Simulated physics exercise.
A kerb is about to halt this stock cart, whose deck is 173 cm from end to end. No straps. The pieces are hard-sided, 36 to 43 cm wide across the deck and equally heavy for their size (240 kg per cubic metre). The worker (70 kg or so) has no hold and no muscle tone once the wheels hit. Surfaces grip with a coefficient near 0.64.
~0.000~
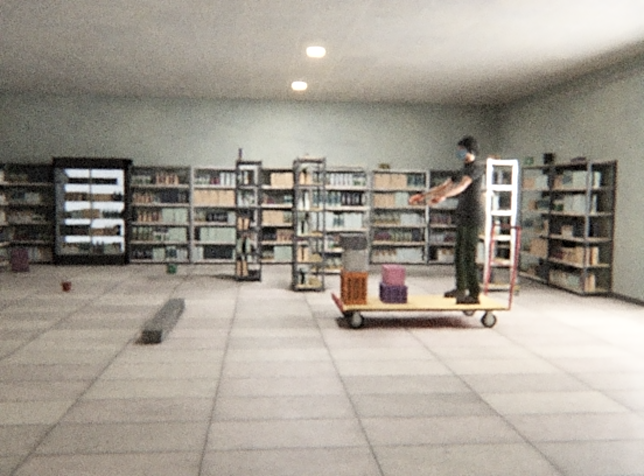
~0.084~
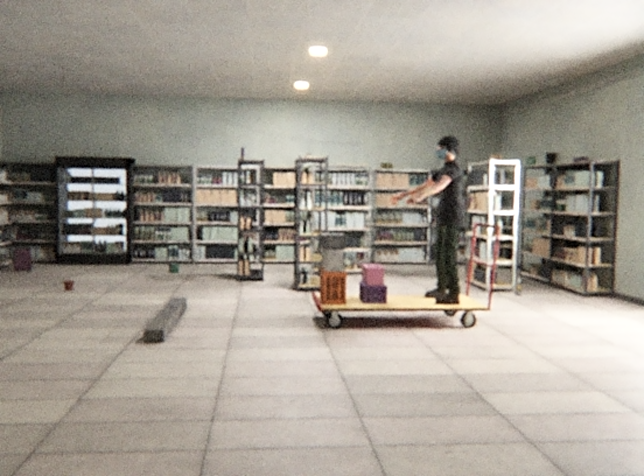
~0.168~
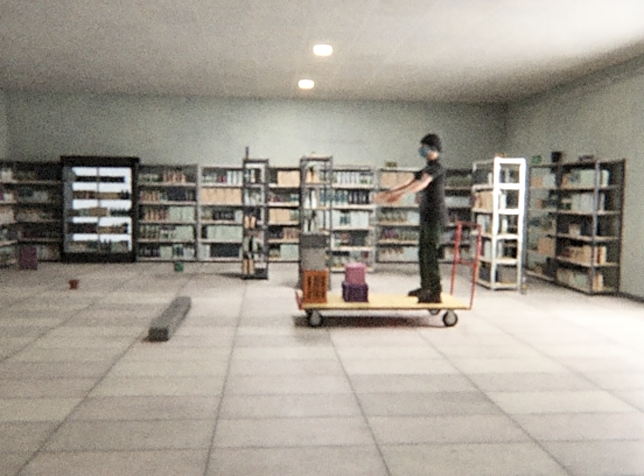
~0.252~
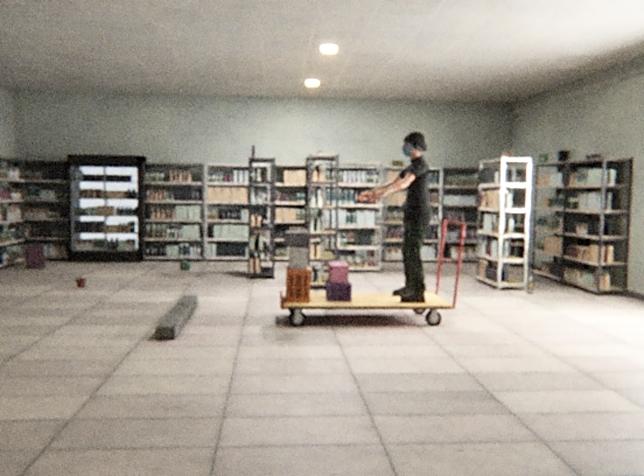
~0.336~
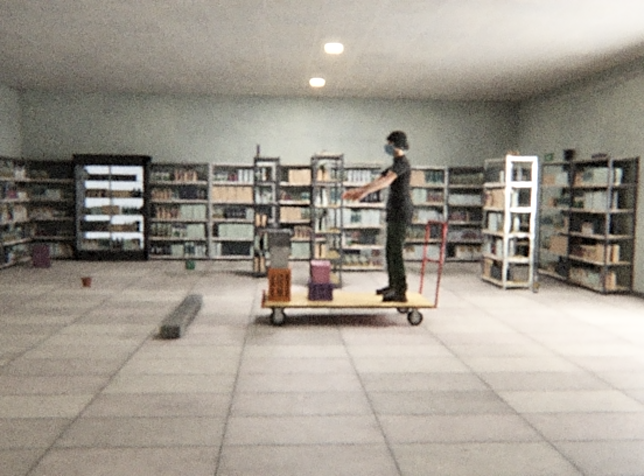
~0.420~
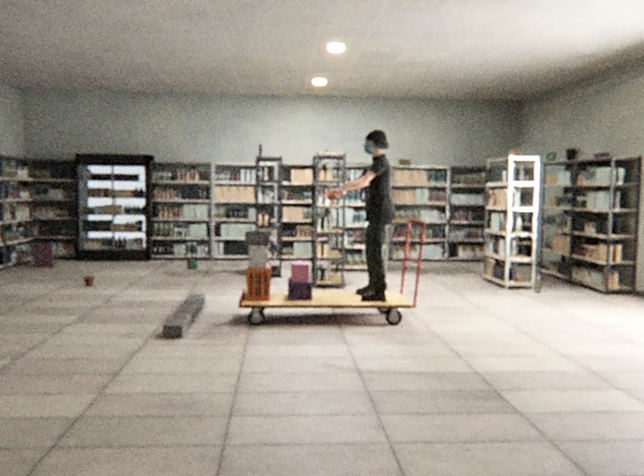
Flatbed cart rolling left across a tiled room lined with shelves, carrying small crates and a standing worker with arms held forward.
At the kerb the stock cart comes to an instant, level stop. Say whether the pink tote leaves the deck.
The pink tote flies off at this speed.
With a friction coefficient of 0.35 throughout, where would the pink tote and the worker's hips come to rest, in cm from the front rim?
Then pink 30 past, hips 30 past.
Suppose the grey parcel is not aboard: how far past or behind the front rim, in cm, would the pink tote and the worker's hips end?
Then pink 30 past, hips 40 past.
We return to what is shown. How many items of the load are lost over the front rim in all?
4 in all.
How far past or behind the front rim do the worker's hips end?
Some 10 cm past it.
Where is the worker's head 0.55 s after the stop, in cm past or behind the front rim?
About 30 cm past the rim.
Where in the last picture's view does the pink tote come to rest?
At about (76, 310).
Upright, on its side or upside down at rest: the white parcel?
At rest: White upright.
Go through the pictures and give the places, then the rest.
Pink tote (393, 275), white parcel (353, 259), rim corner (342, 308); 0 cm covered, 178 to go, in the first frame.
Pink tote (373, 275), white parcel (333, 259), rim corner (320, 308); 24 cm covered, 154 to go, in the second frame.
Pink tote (355, 274), white parcel (315, 258), rim corner (300, 307); 49 cm covered, 129 to go, in the third frame.
Pink tote (338, 273), white parcel (298, 256), rim corner (282, 306); 73 cm covered, 105 to go, in the fourth frame.
Pink tote (320, 272), white parcel (280, 256), rim corner (262, 305); 97 cm covered, 81 to go, in the fifth frame.
Pink tote (300, 271), white parcel (259, 255), rim corner (240, 304); 122 cm covered, 56 to go. Speed about 2.9 m/s, in the sixth frame.
Impact comes at 0.61 s.
After 0.86 s the pink tote is 20 cm behind the rim, tilted 30°, near (206, 262) in the last picture's view.
After 1.16 s the pink tote is 21 cm past the rim, tilted 45°, near (166, 273) in the last picture's view.
After 1.61 s the pink tote is 86 cm past the rim, tilted 25°, near (104, 307) in the last picture's view.
Final state at 2.9 s, past the rim, pink tote, orange crate, grey parcel, white parcel and the worker's hips; behind it, purple crate.
